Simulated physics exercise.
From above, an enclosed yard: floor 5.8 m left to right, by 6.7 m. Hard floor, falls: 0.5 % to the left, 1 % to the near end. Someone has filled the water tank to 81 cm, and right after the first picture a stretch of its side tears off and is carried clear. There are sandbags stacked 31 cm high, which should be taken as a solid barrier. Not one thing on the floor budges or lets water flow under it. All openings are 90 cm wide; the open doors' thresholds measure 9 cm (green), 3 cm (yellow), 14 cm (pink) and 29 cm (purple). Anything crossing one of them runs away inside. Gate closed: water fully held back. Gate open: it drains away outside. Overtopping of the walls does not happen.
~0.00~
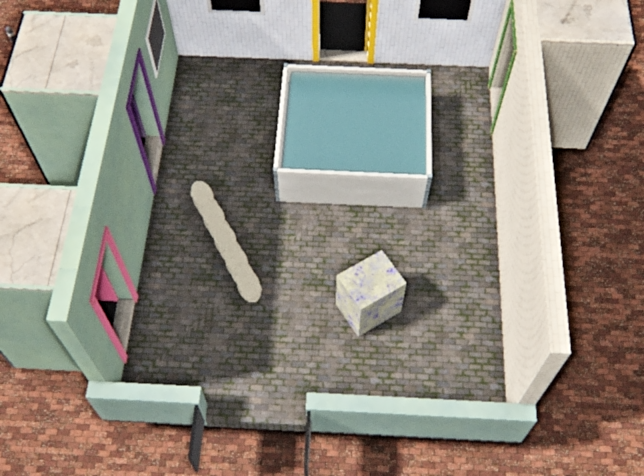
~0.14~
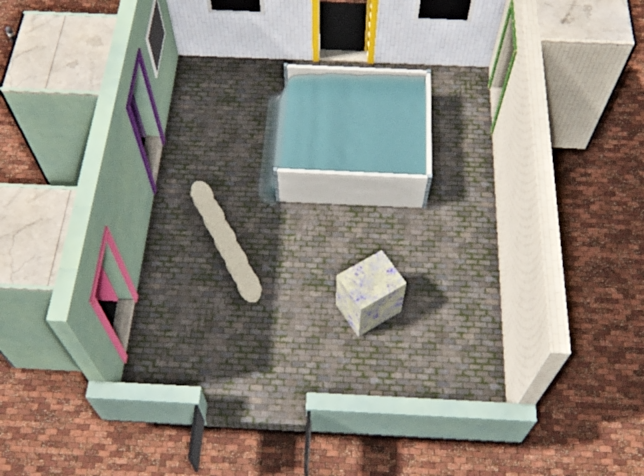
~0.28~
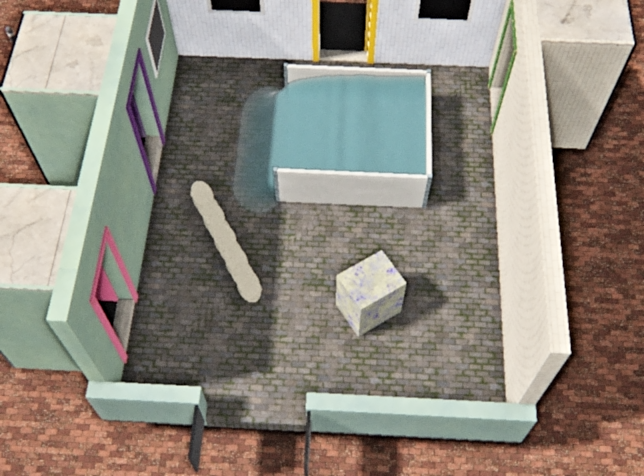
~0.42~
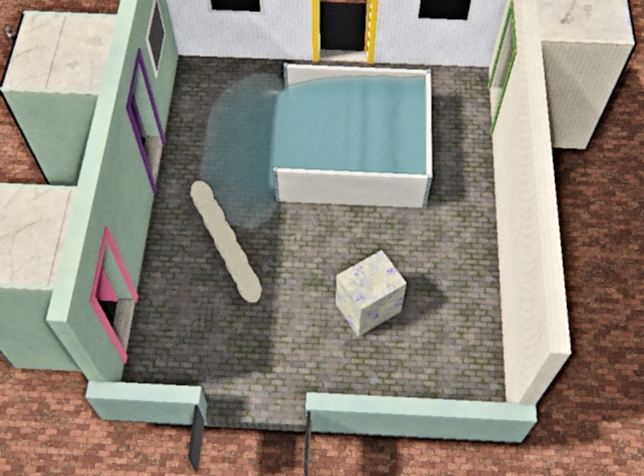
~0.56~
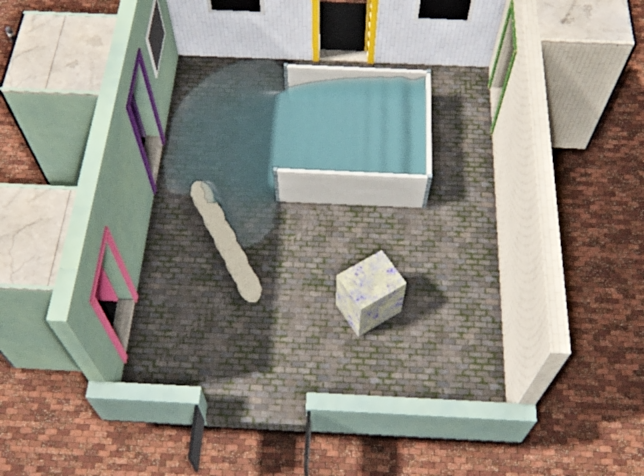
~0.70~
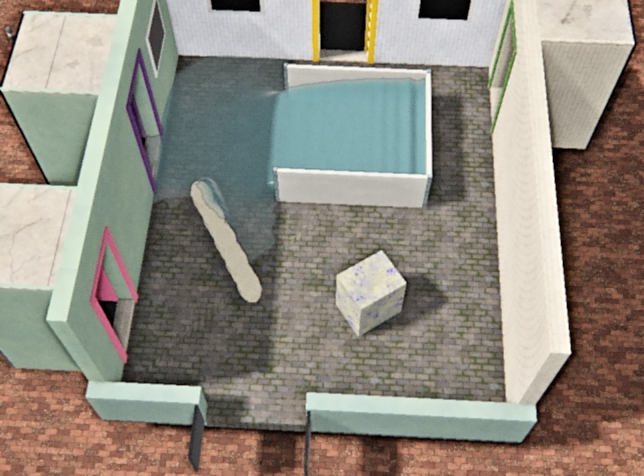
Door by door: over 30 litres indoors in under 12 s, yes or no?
Green door: Yes, yellow door: Yes, pink door: No, purple door: Yes.
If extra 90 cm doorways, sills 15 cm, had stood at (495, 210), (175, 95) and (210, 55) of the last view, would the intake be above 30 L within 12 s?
In turn: Below, above, over.
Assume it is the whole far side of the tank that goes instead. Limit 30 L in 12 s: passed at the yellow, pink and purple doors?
Then yellow exceeds it, pink does not exceed it, purple does not exceed it.
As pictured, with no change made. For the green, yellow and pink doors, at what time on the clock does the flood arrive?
Doors: Green 3.4 s / yellow 2.4 s / pink 1.6 s.
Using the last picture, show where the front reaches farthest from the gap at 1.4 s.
That would be close to (136, 301).
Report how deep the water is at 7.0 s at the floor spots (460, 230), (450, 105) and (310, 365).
Around 4 cm, 7 cm and 11 cm, in the order given.
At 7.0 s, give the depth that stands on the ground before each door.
Centimetres: Green 13 / yellow 6 / pink 9 / purple 12.
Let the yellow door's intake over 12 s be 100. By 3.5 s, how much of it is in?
Around 15 percent.
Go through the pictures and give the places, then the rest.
In the first frame, still water, 81 cm deep, in the water tank at (355, 122).
In the second frame, the front is at (274, 203), 1.1 m from the gap at (284, 136); 0.5 m2 of floor is under water; 81 cm left at the back of the water tank.
In the third frame, water pours out at (284, 138) and has run 1.3 m, to (258, 92); typically 14 cm deep outside, 81 cm at the water tank's back.
In the fourth frame, water pours out at (284, 140) and has run 1.7 m, to (226, 216); typically 12 cm deep outside, 80 cm at the water tank's back.
In the fifth frame, water pours out at (284, 140) and has run 2.1 m, to (196, 90); typically 11 cm deep outside, 74 cm at the water tank's back.
In the sixth frame, the front is at (175, 78), 2.6 m from the gap at (284, 141); 6.9 m2 of floor is under water; 67 cm left at the back of the water tank.
After 1.4 s water covers 25 % of the floor and is deepest (59 cm) near (163, 151); green door not reached, yellow door not reached, pink door not reached, purple door 55 cm at the sill, 78 L in.
After 2.2 s water covers 45 % of the floor and is deepest (55 cm) near (178, 63); green door not reached, yellow door not reached, pink door 5 cm at the sill, 0 L in, purple door 49 cm at the sill, 207 L in.
After 3.5 s water covers 70 % of the floor and is deepest (34 cm) near (178, 63); green door 9 cm at the sill, 0 L in, yellow door 9 cm at the sill, 8 L in, pink door 6 cm at the sill, 0 L in, purple door 29 cm at the sill, 274 L in.
After 7.0 s water covers 95 % of the floor and is deepest (20 cm) near (500, 307); green door 13 cm at the sill, 165 L in, yellow door 6 cm at the sill, 46 L in, pink door 9 cm at the sill, 1 L in, purple door 12 cm at the sill, 276 L in.
After 12.0 s water covers 95 % of the floor and is deepest (16 cm) near (155, 401); green door 4 cm at the sill, 173 L in, yellow door 4 cm at the sill, 59 L in, pink door 13 cm at the sill, 1 L in, purple door 9 cm at the sill, 276 L in.
